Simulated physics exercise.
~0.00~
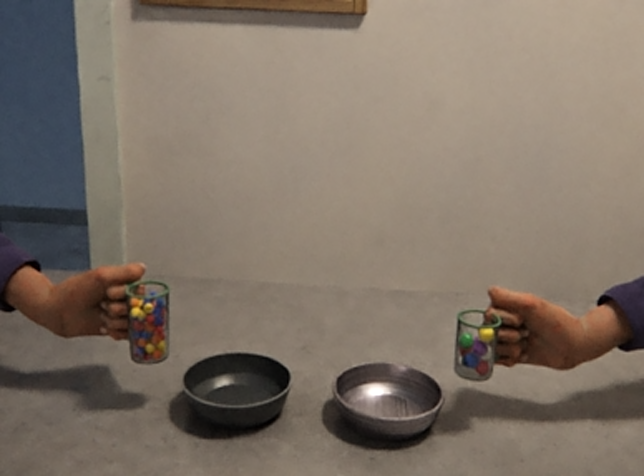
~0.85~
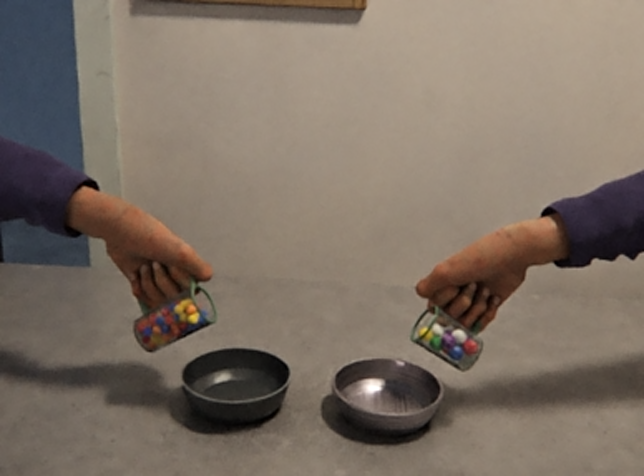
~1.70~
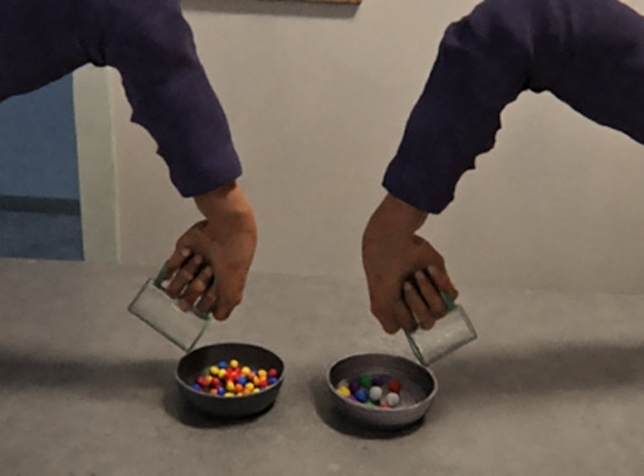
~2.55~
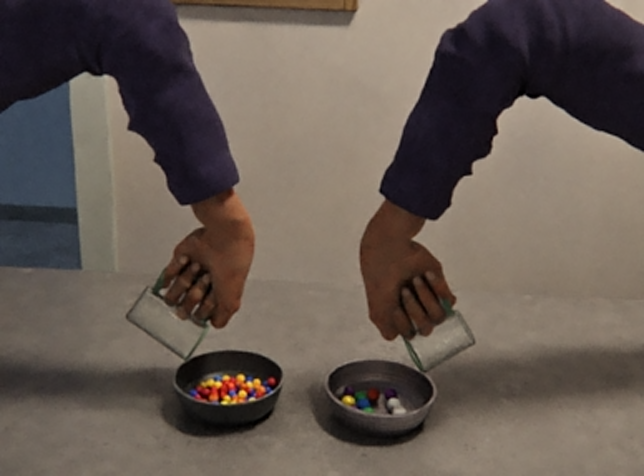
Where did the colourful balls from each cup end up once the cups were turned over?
The balls from the left cup all landed in the left bowl, and those from the right cup all landed in the right bowl, with none on the table.
